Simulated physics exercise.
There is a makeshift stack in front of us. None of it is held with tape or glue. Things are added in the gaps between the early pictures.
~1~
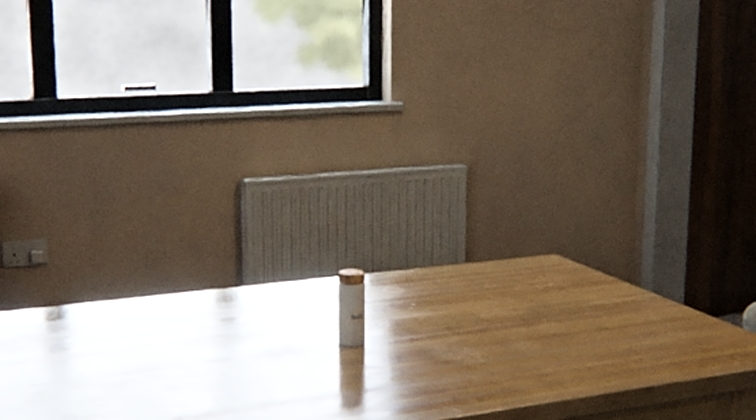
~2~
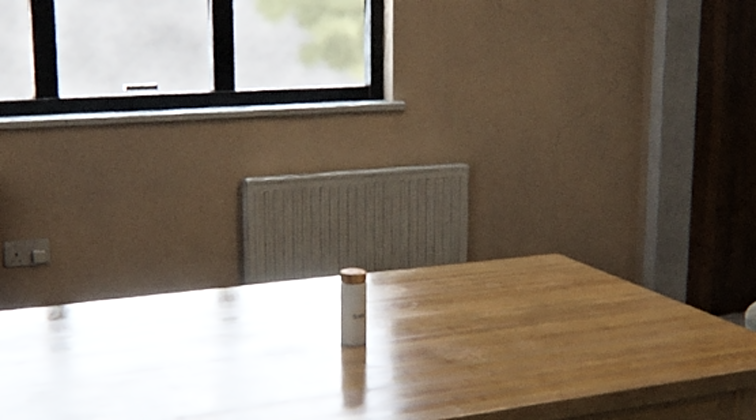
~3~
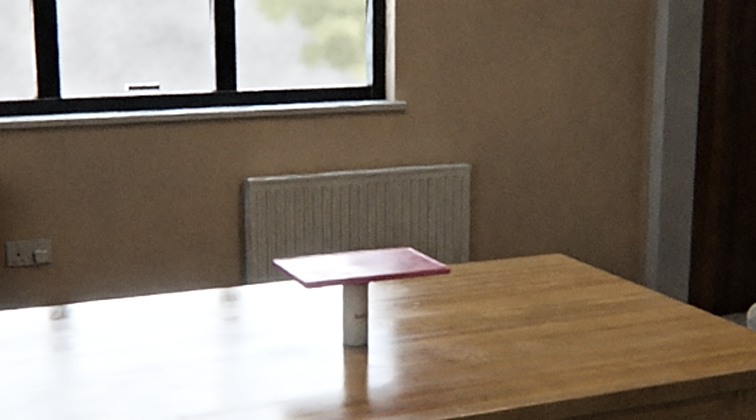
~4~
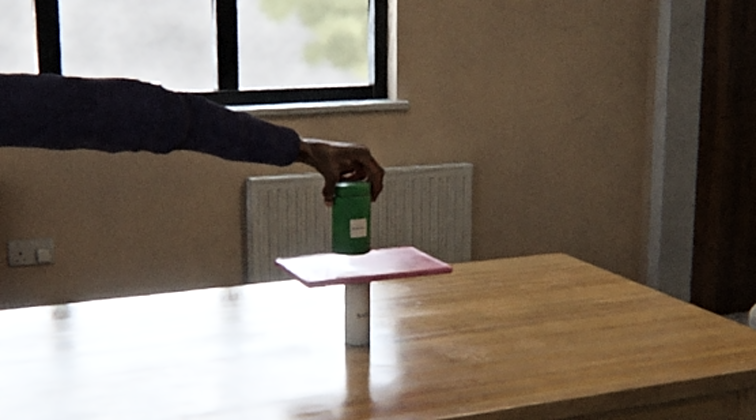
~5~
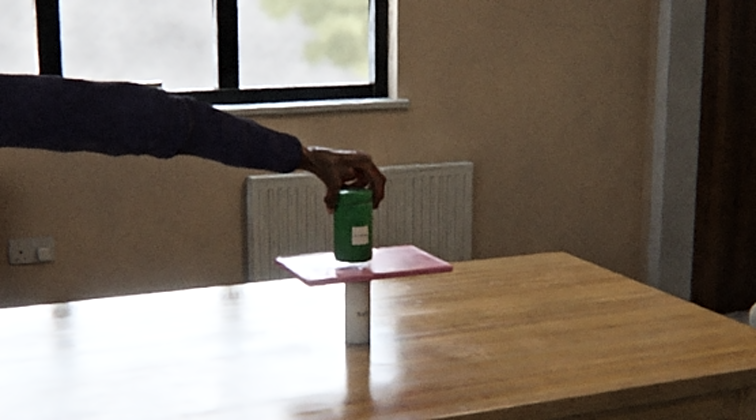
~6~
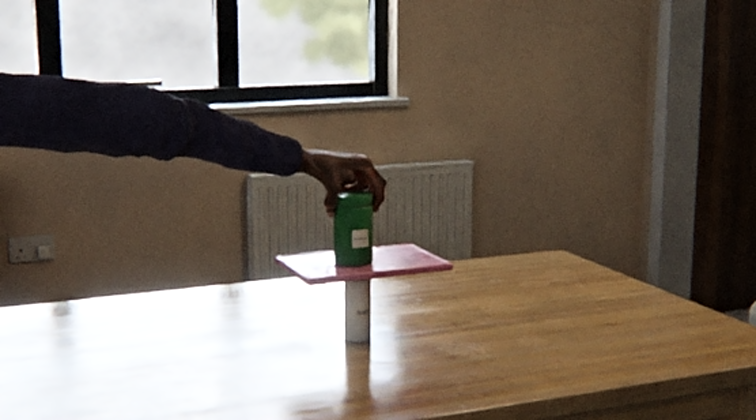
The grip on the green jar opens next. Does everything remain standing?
The stack will stay as built.
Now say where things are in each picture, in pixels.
The last thing is not in view yet, in the first picture.
The last thing is not in view yet, in the second picture.
The last thing is not in view yet; pink lid (361, 267), in the third picture.
Coming down; green jar (351, 218); pink lid (363, 266), in the fourth picture.
Coming down; green jar (353, 225); pink lid (363, 265), in the fifth picture.
Set down, still held; green jar (353, 228); pink lid (363, 263), in the sixth picture.
Then, 0.20 s on from there, no change.
Then, 0.50 s on from there, green jar resting near (353, 229).
In the end, all 3 unmoved. At the end, from the last picture's camera, green jar near (353, 229). The stack keeps its balance.
